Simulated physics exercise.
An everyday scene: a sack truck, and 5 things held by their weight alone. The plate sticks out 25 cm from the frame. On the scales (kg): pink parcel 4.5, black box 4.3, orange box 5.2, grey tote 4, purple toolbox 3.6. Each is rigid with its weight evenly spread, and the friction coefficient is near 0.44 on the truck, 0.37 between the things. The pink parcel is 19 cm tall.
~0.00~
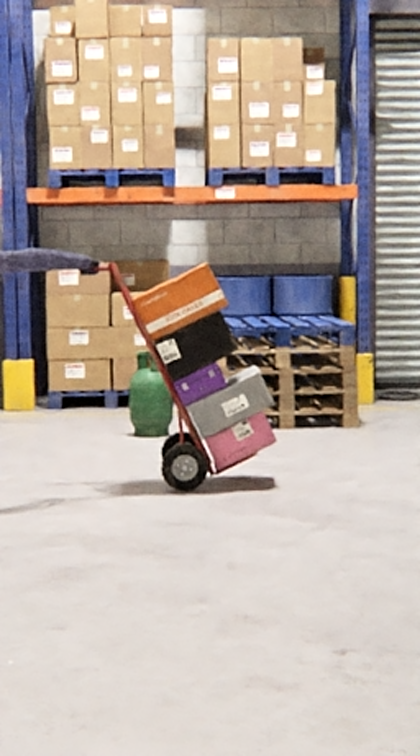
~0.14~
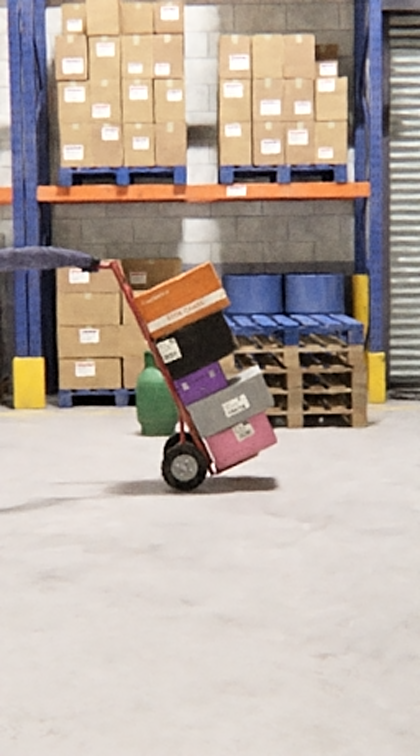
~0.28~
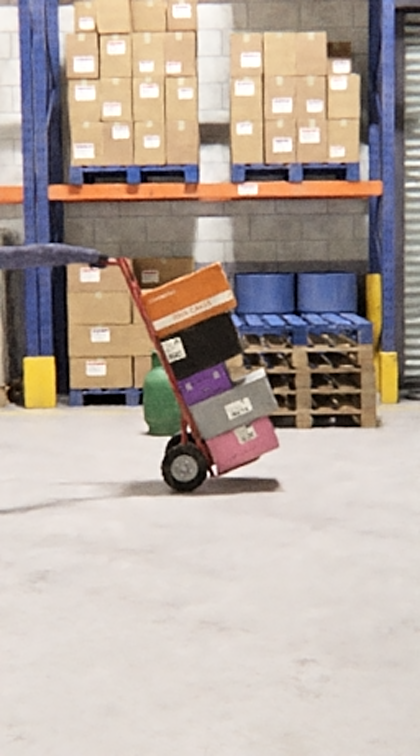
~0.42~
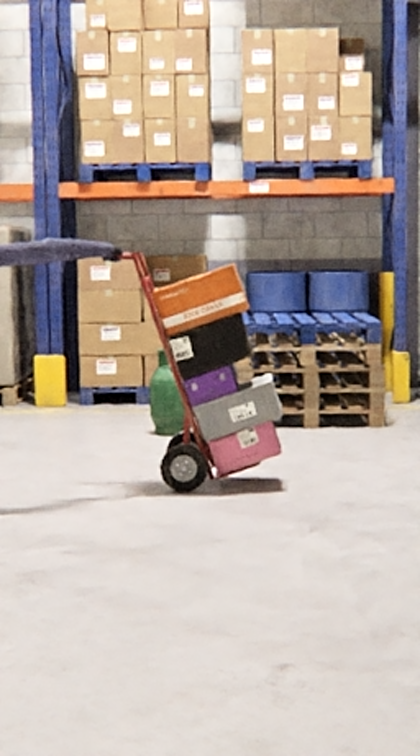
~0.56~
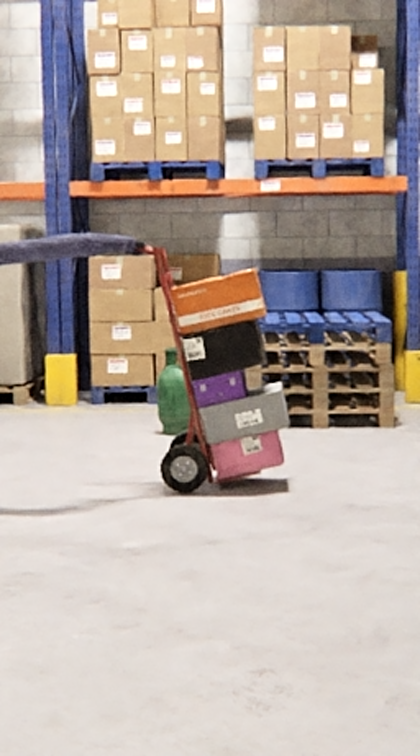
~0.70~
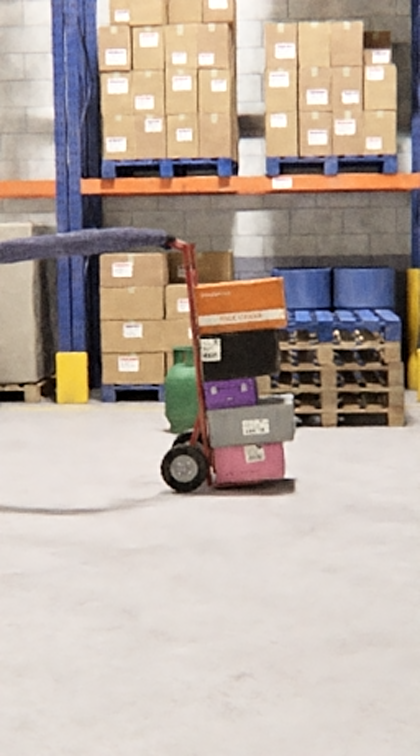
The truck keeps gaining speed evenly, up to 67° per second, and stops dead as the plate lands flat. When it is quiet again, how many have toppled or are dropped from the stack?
Lost: Two.
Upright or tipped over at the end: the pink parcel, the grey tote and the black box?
The pink parcel stays upright; the grey tote keeps standing; the black box topples.
After 0.90 s, truck upright; black box tipped 6° from how it sat near (264, 357); pink parcel tipped 6° from how it sat near (252, 462); orange box tipped 6° from how it sat.
After 1.30 s, truck upright; orange box now dropped from the stack; black box tipped 56° from how it sat near (292, 366); pink parcel tipped 3° from how it sat near (252, 463).
After 1.60 s, truck upright; black box now dropped from the stack.
After 1.80 s, truck upright.
At rest (2.4 s), dropped from the stack, black box and orange box; the other 3 in place, give or take 10 cm. In the last view, pink parcel near (251, 463), black box near (361, 461).
